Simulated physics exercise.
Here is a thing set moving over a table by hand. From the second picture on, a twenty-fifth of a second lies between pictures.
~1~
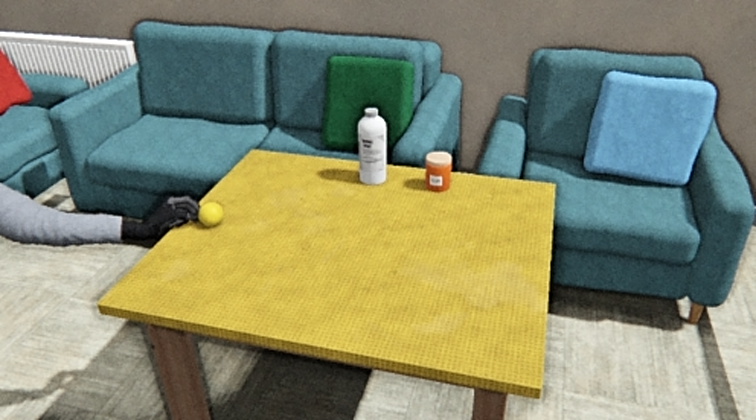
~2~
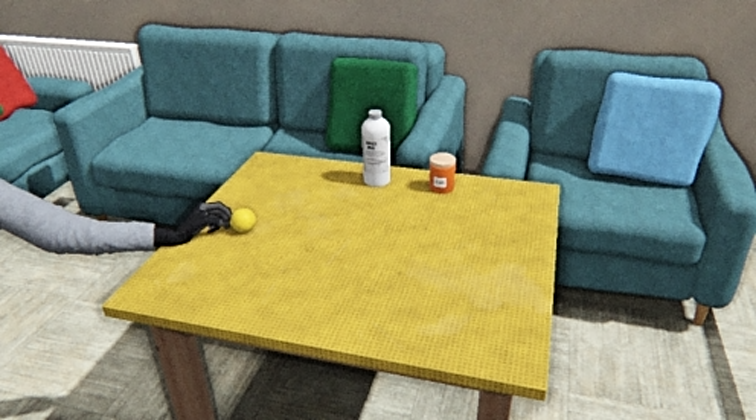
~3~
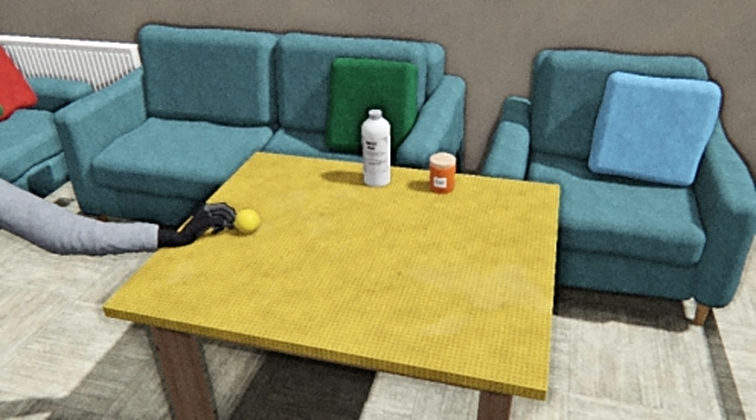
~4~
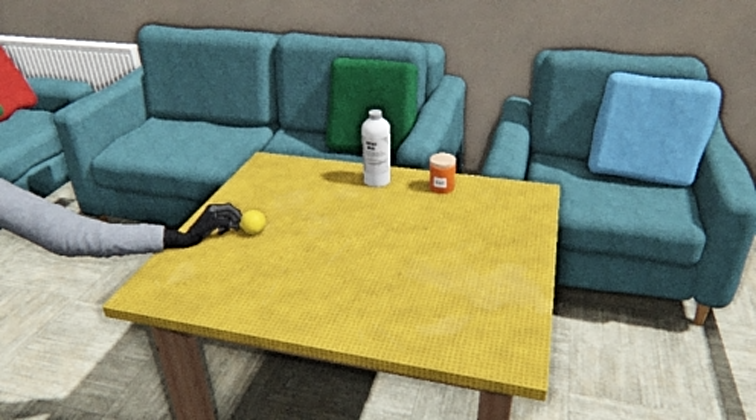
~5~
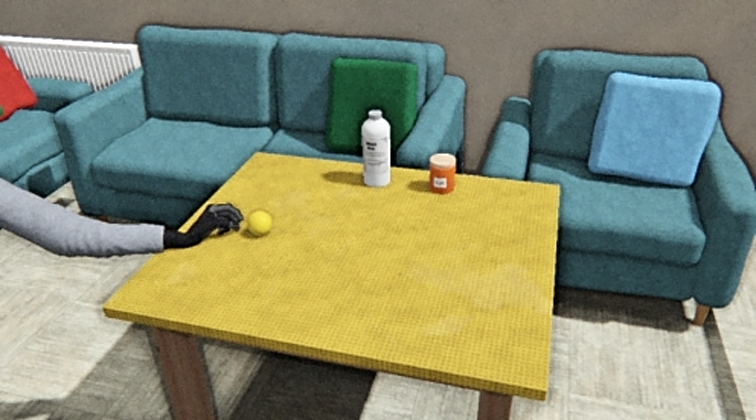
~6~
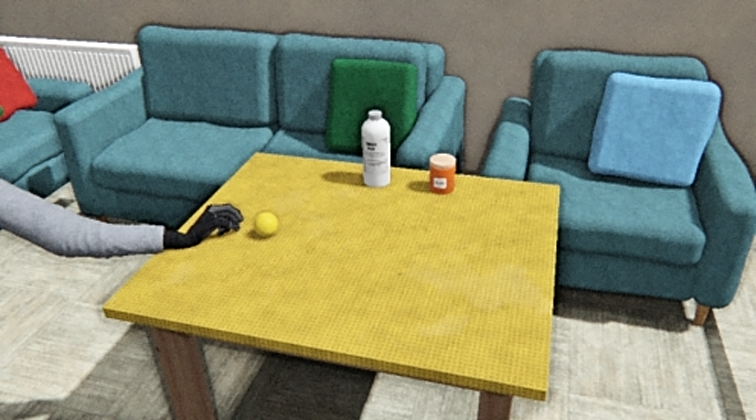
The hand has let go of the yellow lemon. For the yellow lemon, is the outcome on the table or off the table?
The yellow lemon remains on top.
Then, 0.10 s on from there, yellow lemon shifted about its own width near (281, 227).
Then, 0.40 s on from there, yellow lemon shifted well along near (320, 232).
Then, 0.60 s on from there, yellow lemon shifted well along near (340, 235).
Then, 0.90 s on from there, yellow lemon shifted well along near (361, 238).
In the end, moved from the start, yellow lemon. At the end, from the last picture's camera, yellow lemon near (371, 239).
